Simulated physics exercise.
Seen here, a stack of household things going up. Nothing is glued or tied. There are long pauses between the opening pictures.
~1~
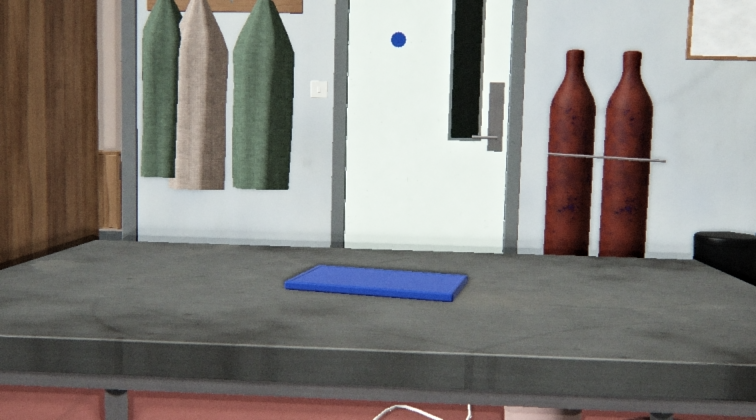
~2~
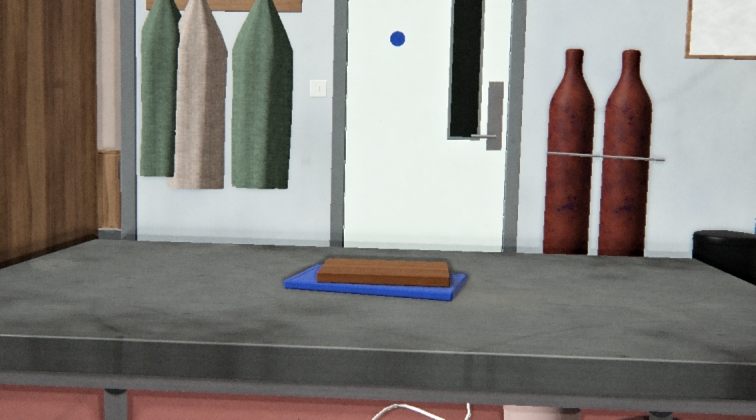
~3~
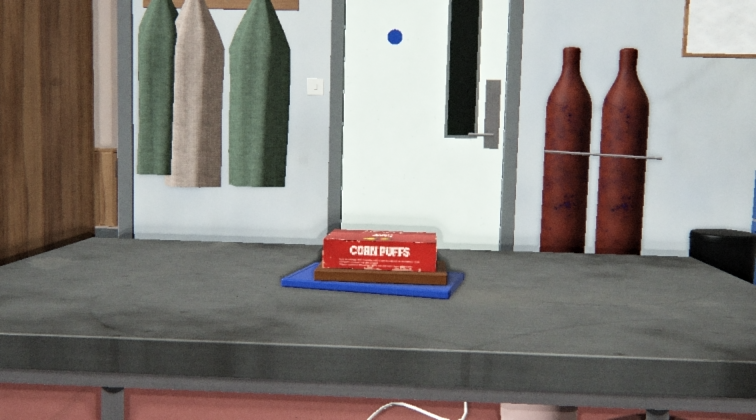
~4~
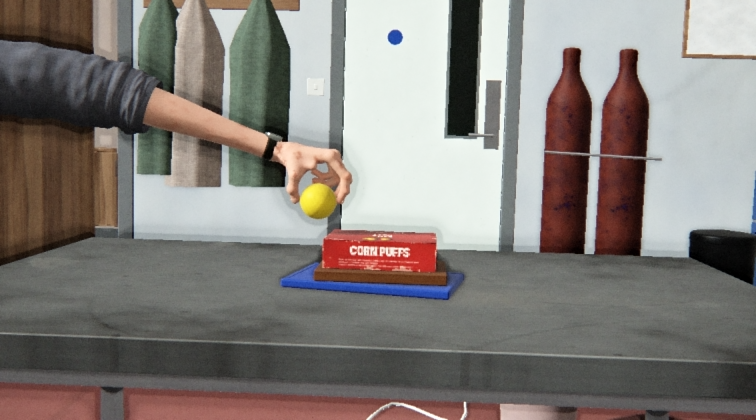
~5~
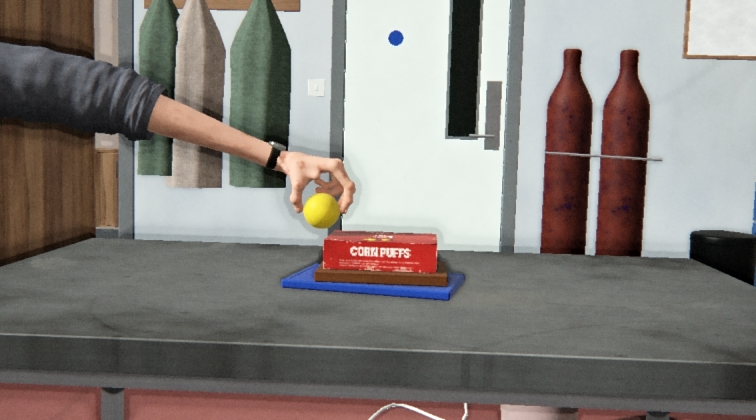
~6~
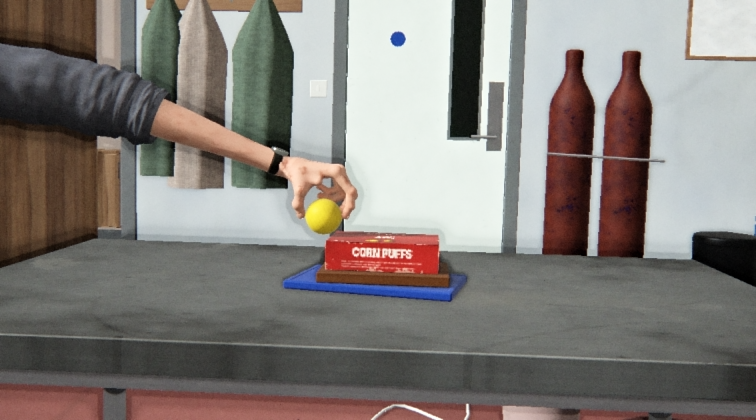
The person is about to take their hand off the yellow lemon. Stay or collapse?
In the end the pile gives way.
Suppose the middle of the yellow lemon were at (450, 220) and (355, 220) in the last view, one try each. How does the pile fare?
First try: It comes apart; second try: It holds.
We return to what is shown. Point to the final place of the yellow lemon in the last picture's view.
At about (299, 255).
Then, 0.20 s after the last picture, yellow lemon rolled a little near (318, 223).
Then, 0.30 s after the last picture, yellow lemon now fallen.
Then, 0.50 s after the last picture, things are still on the move.
Then, 1.70 s after the last picture, nothing new.
At rest, fallen, yellow lemon; the other 3 in place. Seen from the same camera at the end, yellow lemon near (299, 255). The pile loses its balance.
